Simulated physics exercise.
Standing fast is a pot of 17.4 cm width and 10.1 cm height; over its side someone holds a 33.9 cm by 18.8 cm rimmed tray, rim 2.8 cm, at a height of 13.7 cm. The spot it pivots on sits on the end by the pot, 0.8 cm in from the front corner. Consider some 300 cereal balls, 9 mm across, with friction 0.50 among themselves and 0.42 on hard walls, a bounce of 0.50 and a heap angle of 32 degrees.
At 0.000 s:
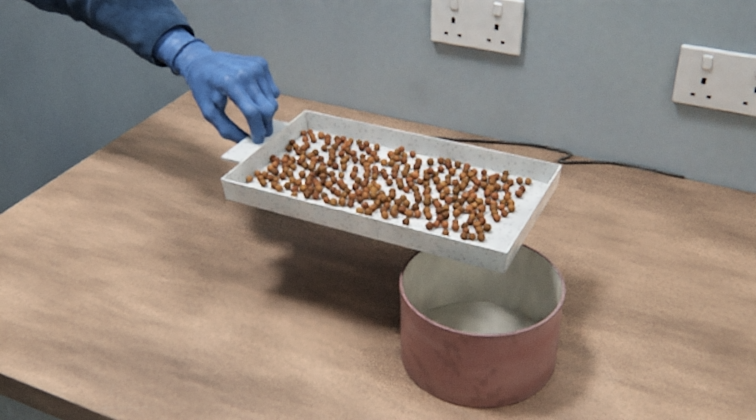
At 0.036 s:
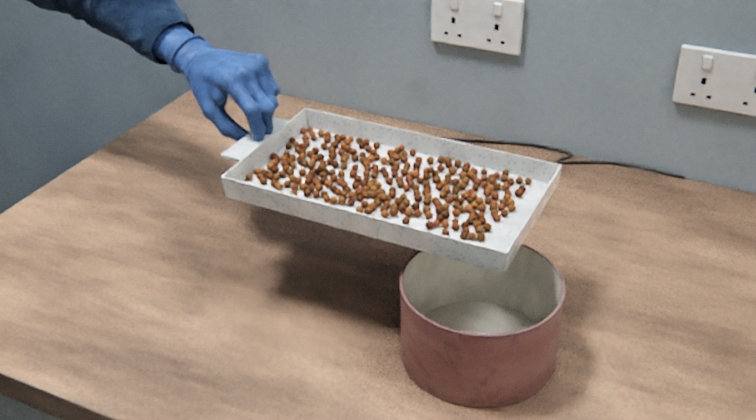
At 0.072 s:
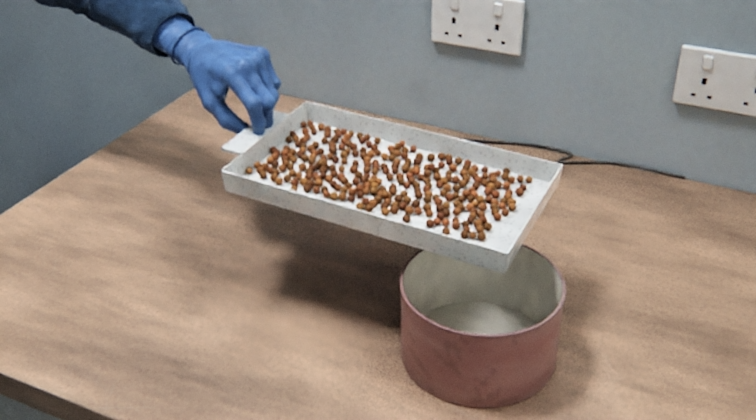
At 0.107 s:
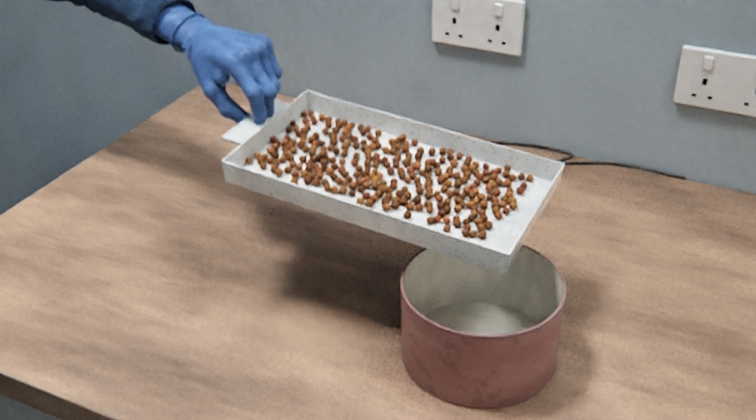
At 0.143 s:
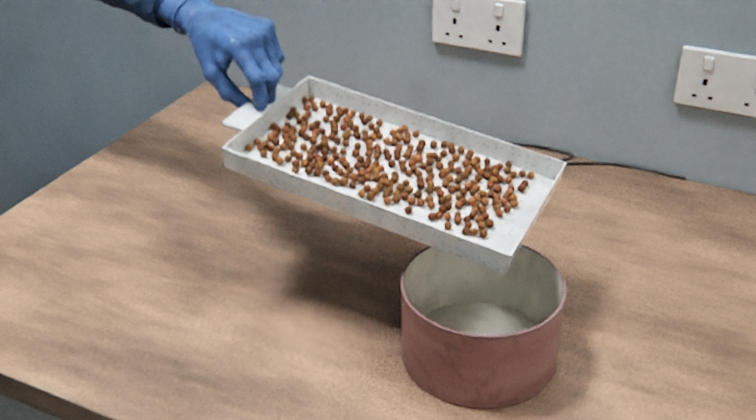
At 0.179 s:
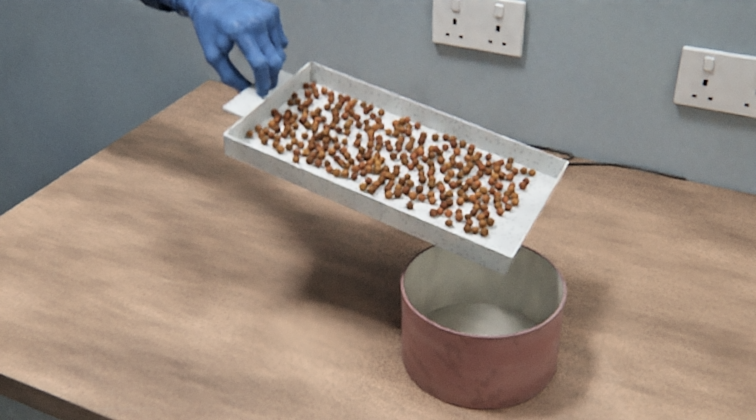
White rimmed tray of small brown pieces tilting gradually as a blue-gloved hand raises its left end above a reddish pot.
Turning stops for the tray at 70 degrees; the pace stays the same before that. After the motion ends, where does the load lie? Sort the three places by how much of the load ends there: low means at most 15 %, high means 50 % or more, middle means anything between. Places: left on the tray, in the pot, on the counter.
Tray - high, pot - low, counter - middle.
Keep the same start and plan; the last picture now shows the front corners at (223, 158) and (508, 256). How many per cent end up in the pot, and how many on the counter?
Split: Pot = 10, counter = 5.
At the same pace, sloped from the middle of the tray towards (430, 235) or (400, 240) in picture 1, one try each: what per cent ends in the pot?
I'd put it at about 10 per cent for the first tilt and about 5 per cent for the second.
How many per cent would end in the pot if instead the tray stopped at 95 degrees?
In that case, near 20 percent.
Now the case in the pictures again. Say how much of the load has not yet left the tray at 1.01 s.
Estimate: About 70 percent.
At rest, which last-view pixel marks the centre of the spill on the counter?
At rest, its centre lies at about (653, 414).
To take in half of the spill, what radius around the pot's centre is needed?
20 cm.
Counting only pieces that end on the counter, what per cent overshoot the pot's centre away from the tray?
Near 100 in a hundred.
After 0.48 s, tilt 40 degrees; the tray holds 100 %, the pot 0 %.
After 0.69 s, tilt 60 degrees; the tray holds 100 %, the pot 0 %.
After 1.01 s, tilt 70 degrees; the tray holds 70 %, the pot 5 %.
By 1.8 s all is still; tray 65 %, pot 5 %, counter 25 %.
